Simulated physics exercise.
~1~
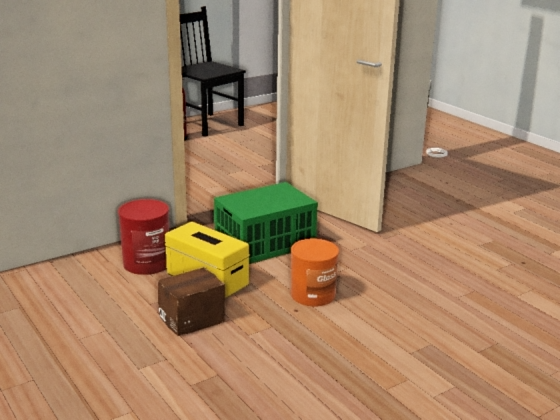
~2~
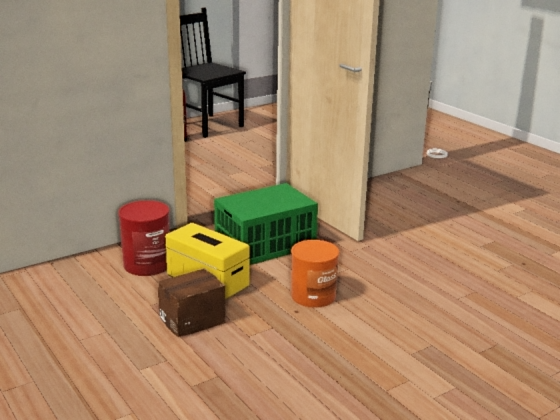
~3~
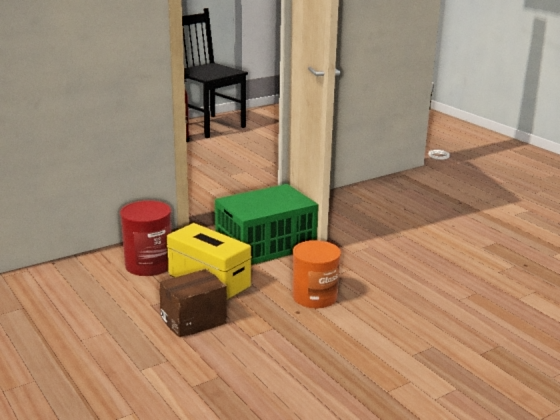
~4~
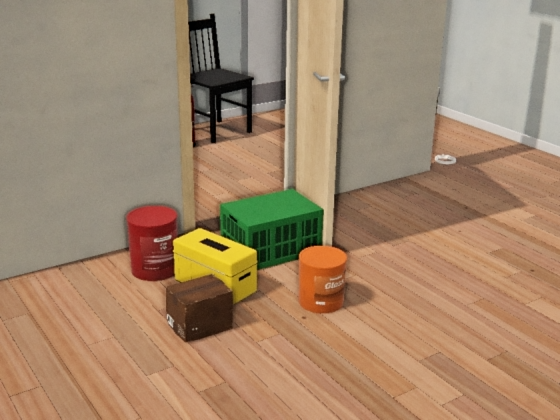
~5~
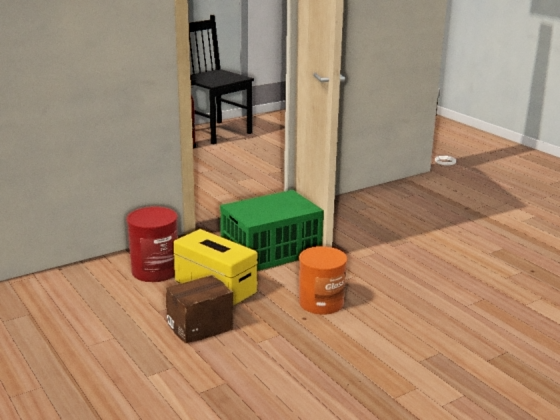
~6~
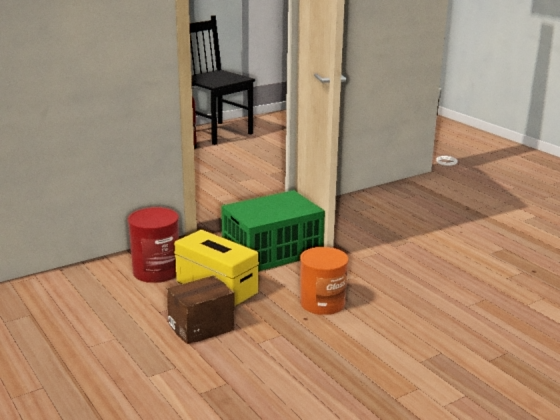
Wooden door swinging partway on its hinges, then stopping ajar beside a green crate, yellow box, brown parcel and orange pail.
